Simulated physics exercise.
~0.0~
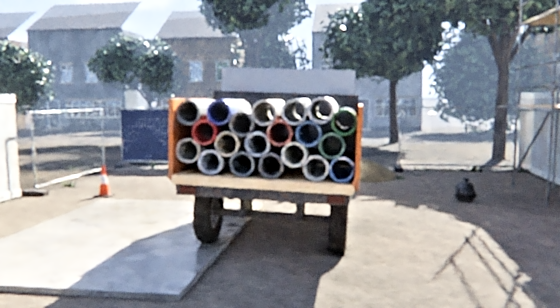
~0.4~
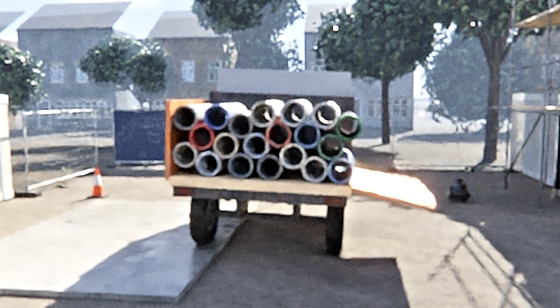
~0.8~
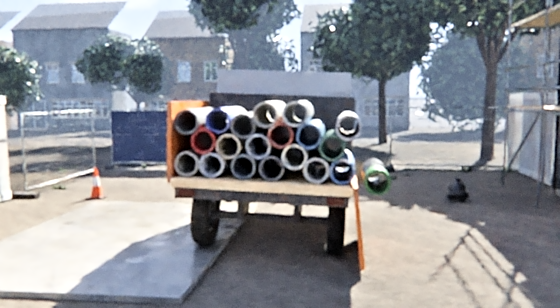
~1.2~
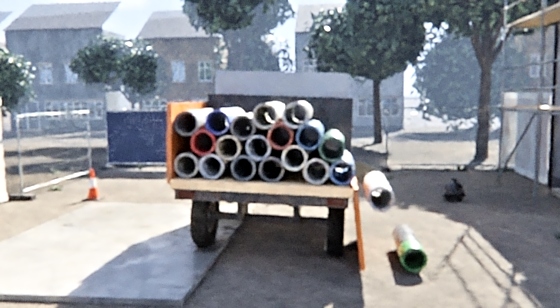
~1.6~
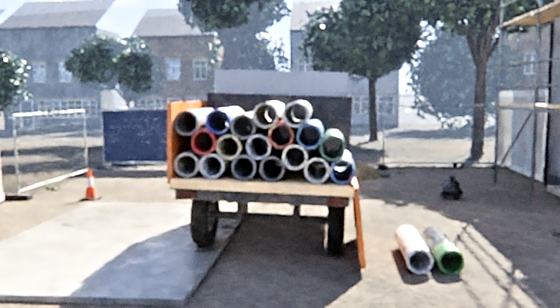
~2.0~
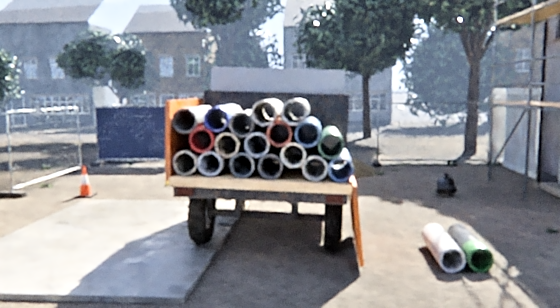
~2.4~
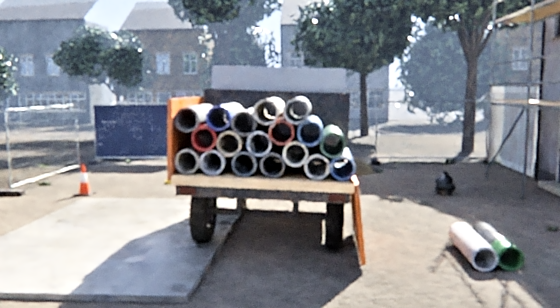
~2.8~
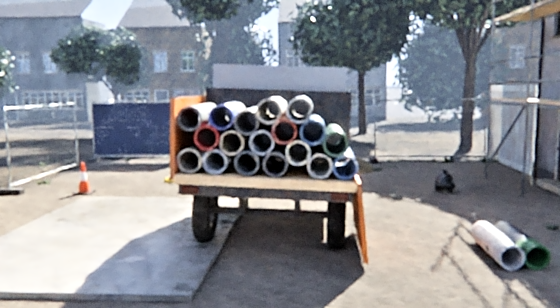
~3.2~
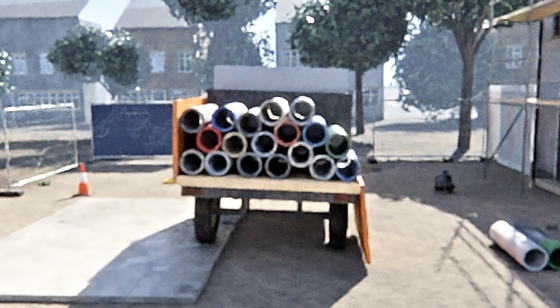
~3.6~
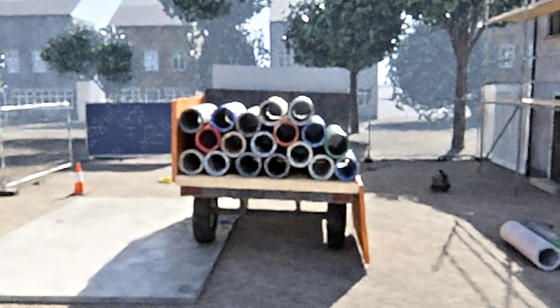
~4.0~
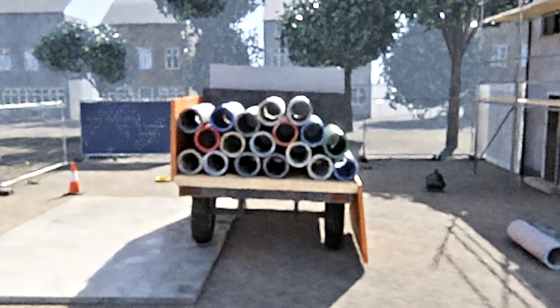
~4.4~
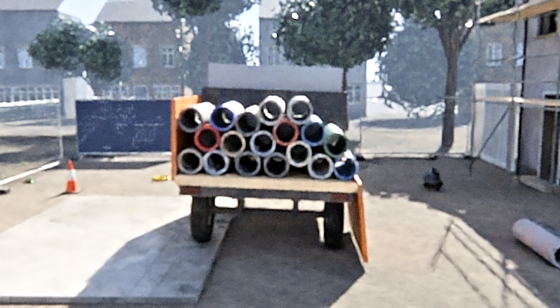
The footage shows a parked flatbed stacked with concrete pipes, seen end-on, as its right side board swings down. A green-marked pipe and then another drop off the right side and roll away rightward, while the remaining stack settles slightly and stays on the deck.
